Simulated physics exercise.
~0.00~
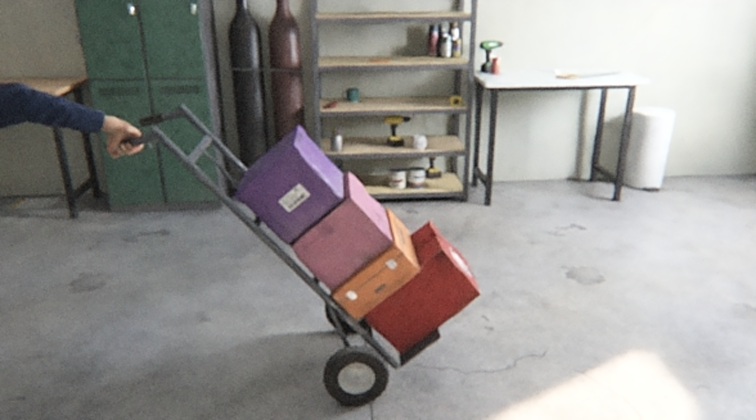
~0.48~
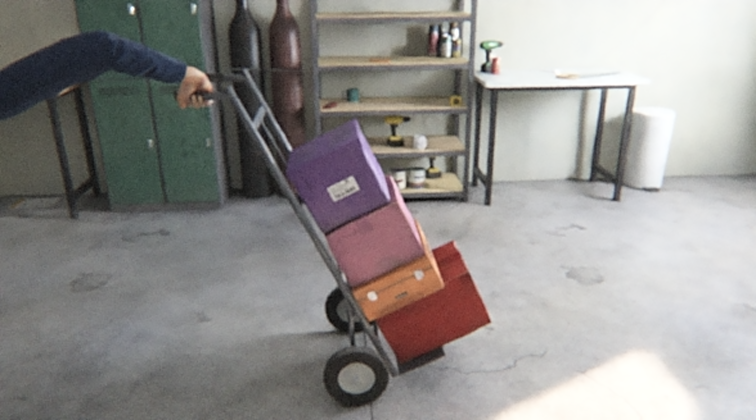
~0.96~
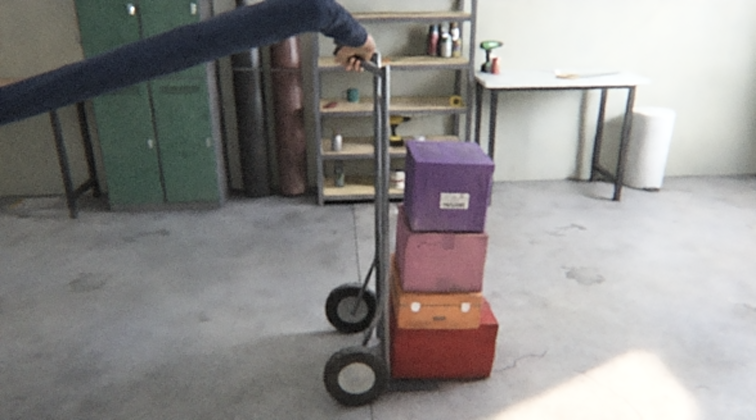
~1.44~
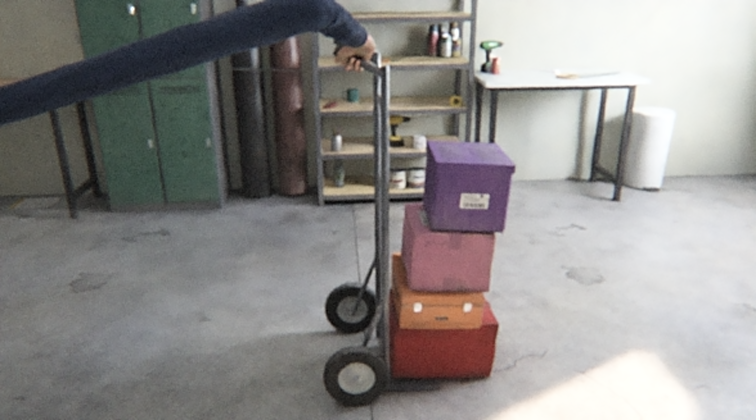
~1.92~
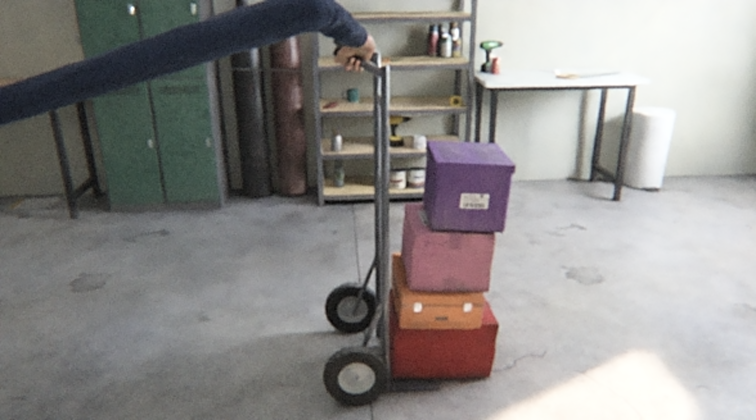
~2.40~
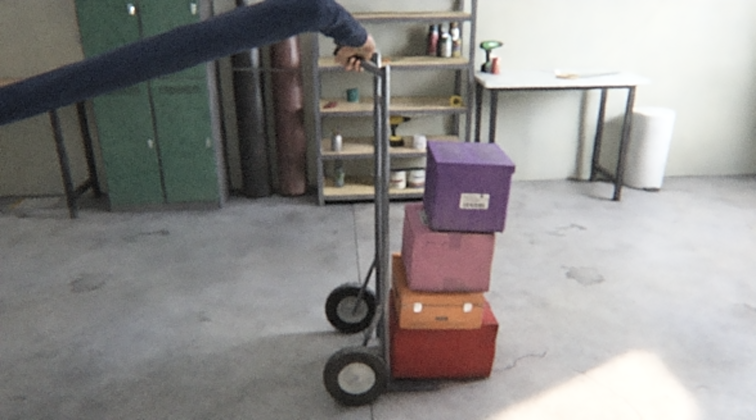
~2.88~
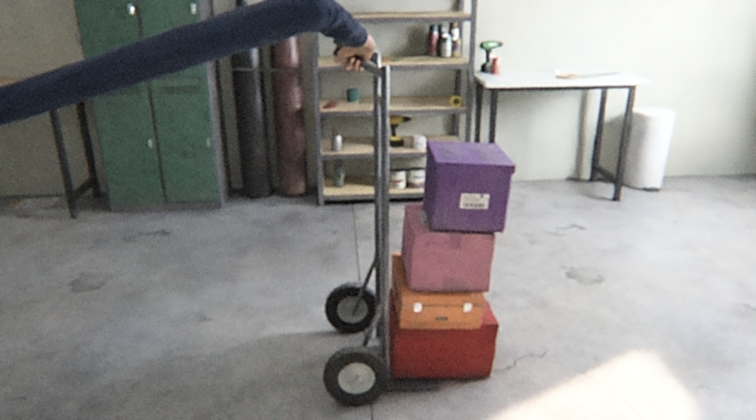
An arm in a dark blue sleeve swung a leaning hand truck upright, carrying a red box, an orange toolbox, a pink parcel and a purple tote. The upper items slid to the right, the purple one farthest, but the stack stayed standing.
